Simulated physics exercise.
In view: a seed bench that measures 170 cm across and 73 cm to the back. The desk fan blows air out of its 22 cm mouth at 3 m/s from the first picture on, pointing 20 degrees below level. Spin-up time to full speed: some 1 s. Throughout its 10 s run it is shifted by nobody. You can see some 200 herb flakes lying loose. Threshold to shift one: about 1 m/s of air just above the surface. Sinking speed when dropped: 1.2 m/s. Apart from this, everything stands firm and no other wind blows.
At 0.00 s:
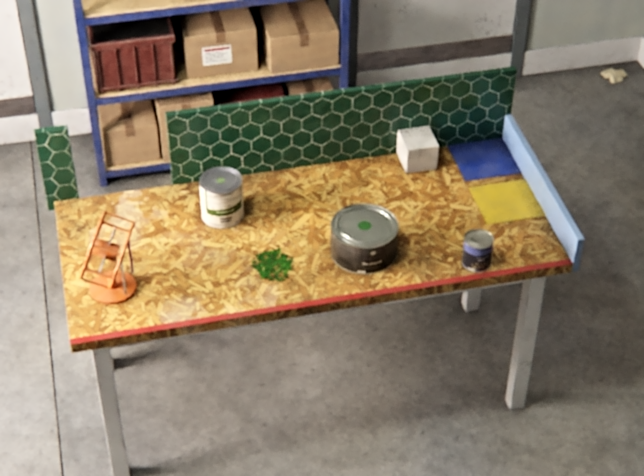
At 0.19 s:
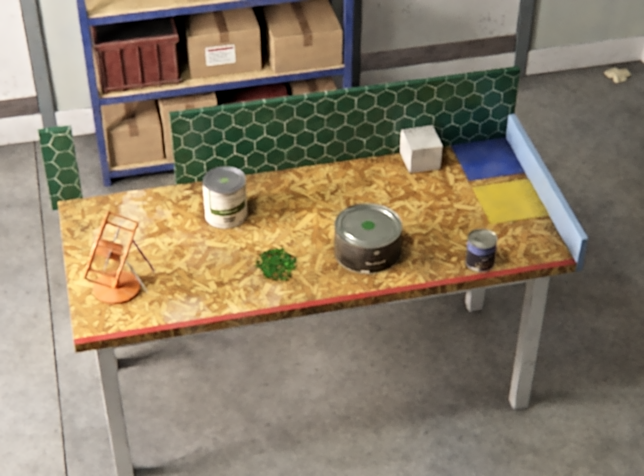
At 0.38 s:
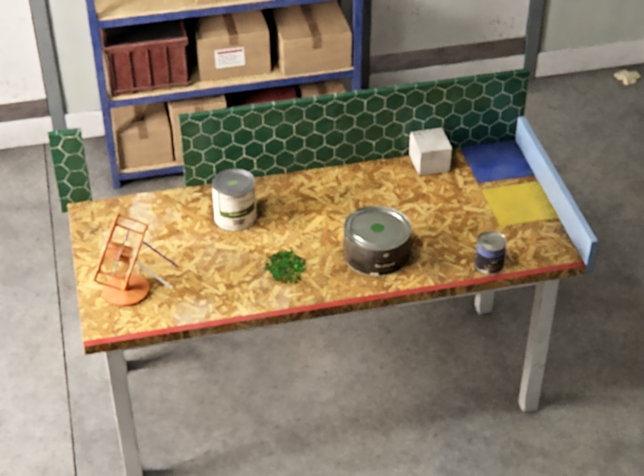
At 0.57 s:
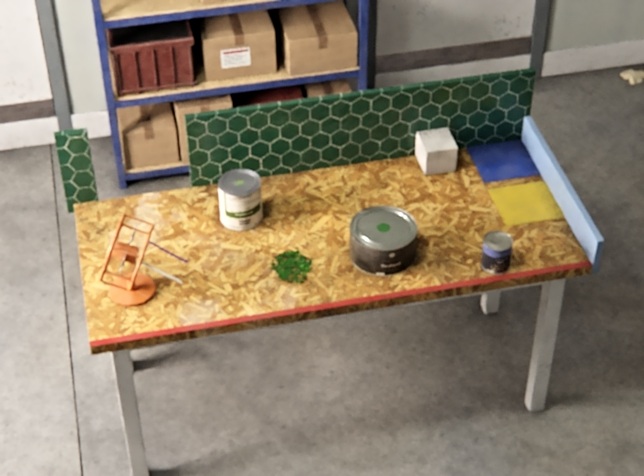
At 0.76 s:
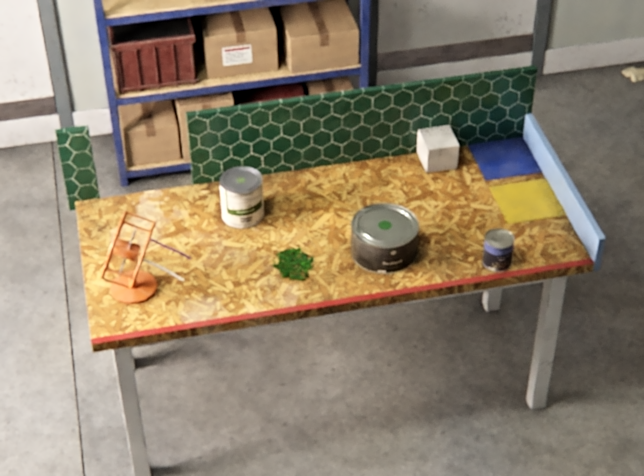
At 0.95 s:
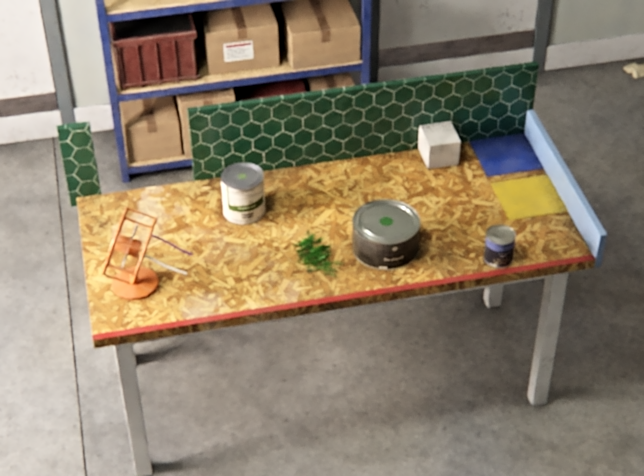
In a room with a grey floor, a wooden-topped bench stands before a blue shelf of cardboard boxes, seen from above. An orange fan sits at the left, with a pale tin, loose green flakes, a large dark tin and a small dark tin to its right, and a white block and blue and yellow sheets beyond. The view drifts slightly left, then the flakes, still at first, shift a little to the right, away from the fan.
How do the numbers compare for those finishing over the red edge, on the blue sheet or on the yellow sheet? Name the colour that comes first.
The biggest group is at blue.
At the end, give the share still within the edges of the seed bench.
Result: Some 80 %.
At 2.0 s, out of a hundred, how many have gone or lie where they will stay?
It comes to some 20 per cent.
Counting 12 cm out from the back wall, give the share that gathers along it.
It comes to close to 20 per cent.
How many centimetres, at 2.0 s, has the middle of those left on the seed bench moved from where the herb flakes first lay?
Roughly 65 cm.
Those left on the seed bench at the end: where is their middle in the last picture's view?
It lands close to (490, 162) in the last picture.
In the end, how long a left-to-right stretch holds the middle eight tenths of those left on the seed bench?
40 cm, give or take.
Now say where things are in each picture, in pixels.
In the first picture, the middle of the herb flakes is near (272, 265), none has stirred yet and the mouth of the desk fan is at (108, 250).
In the second picture, the middle of the herb flakes is near (276, 263), none has stirred yet, the red edge is centred on (334, 303), the yellow sheet is centred on (510, 201) and the blue sheet is centred on (488, 159).
In the third picture, the middle of the herb flakes is near (285, 265), none has stirred yet, the top of a large tin is at (378, 227) and the top of a tin is at (234, 182).
In the fourth picture, the middle of the herb flakes is near (291, 265) and none has stirred yet.
In the fifth picture, the middle of the herb flakes is near (293, 263) and about 1 % have left their places.
In the sixth picture, the middle of the herb flakes is near (314, 255), the farthest in sight from the desk fan is at (341, 264) and about 90 % have left their places.
After 2.0 s the count stands so, 14 % are over the red edge, 0 % on the yellow sheet and 12 % on the blue sheet; the middle of those still in play is near (431, 177).
After 3.2 s the count stands so, 16 % are over the red edge, 0 % on the yellow sheet and 30 % on the blue sheet; the middle of those still in play is near (467, 168).
After 5.5 s the count stands so, 17 % are over the red edge, 0 % on the yellow sheet and 38 % on the blue sheet; the middle of those still in play is near (483, 164).
After 10.0 s, at the end, 18 % are over the red edge, 0 % on the yellow sheet and 41 % on the blue sheet; the middle of those still in play is near (490, 162).
